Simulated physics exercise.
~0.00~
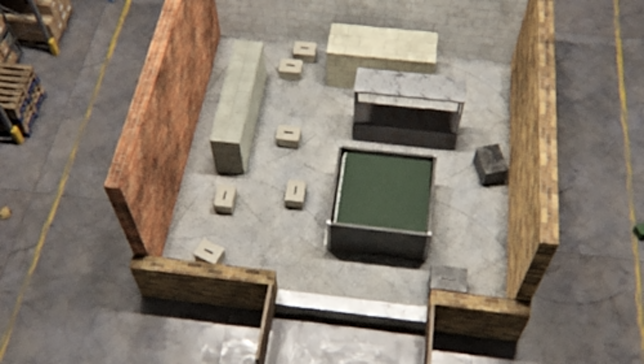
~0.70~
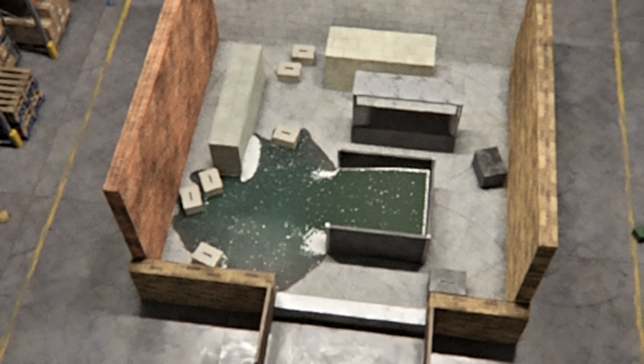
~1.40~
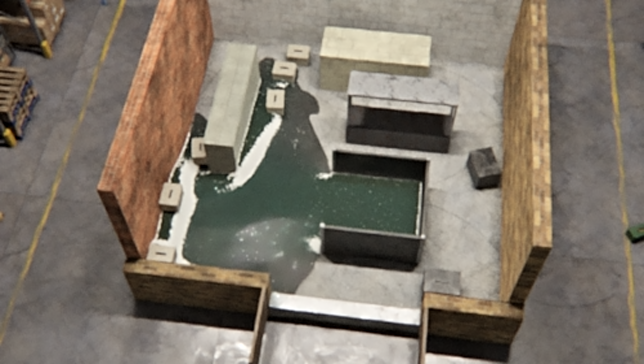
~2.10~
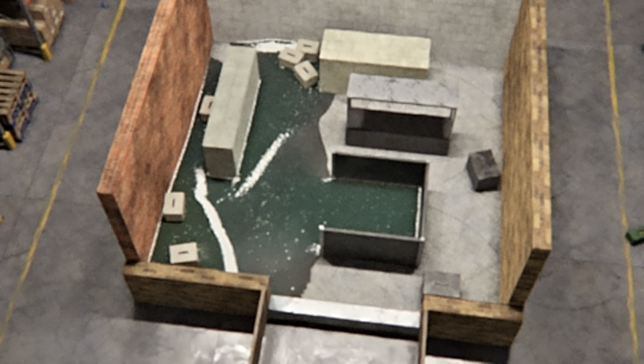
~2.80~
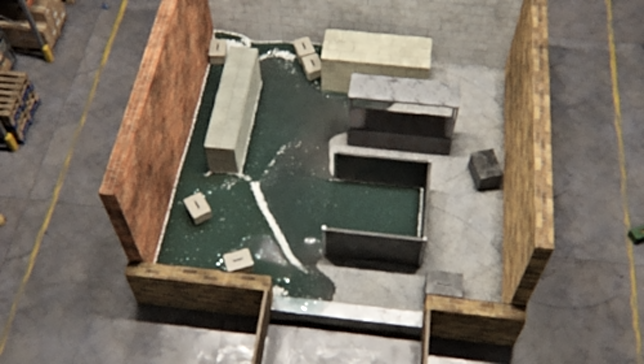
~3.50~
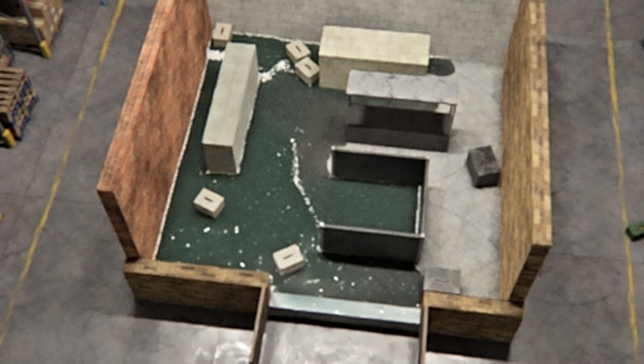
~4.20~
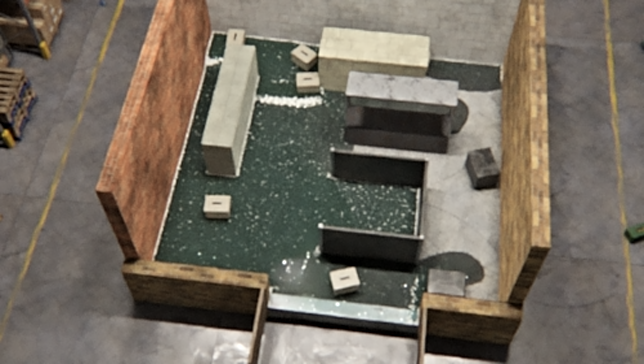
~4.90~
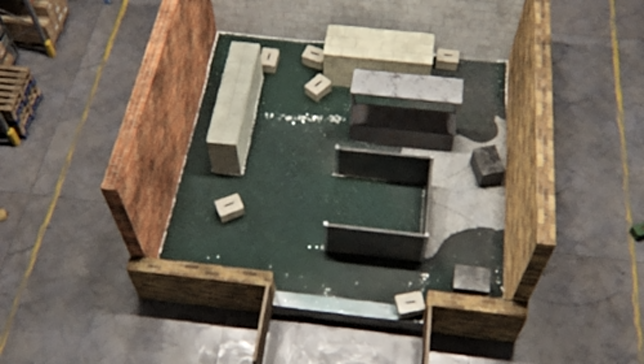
In a walled bay on a warehouse floor, one side of a dark tank gave way and green water rushed out to the left, sweeping small pale boxes along until they drifted apart, the water covering most of the floor around the larger blocks.
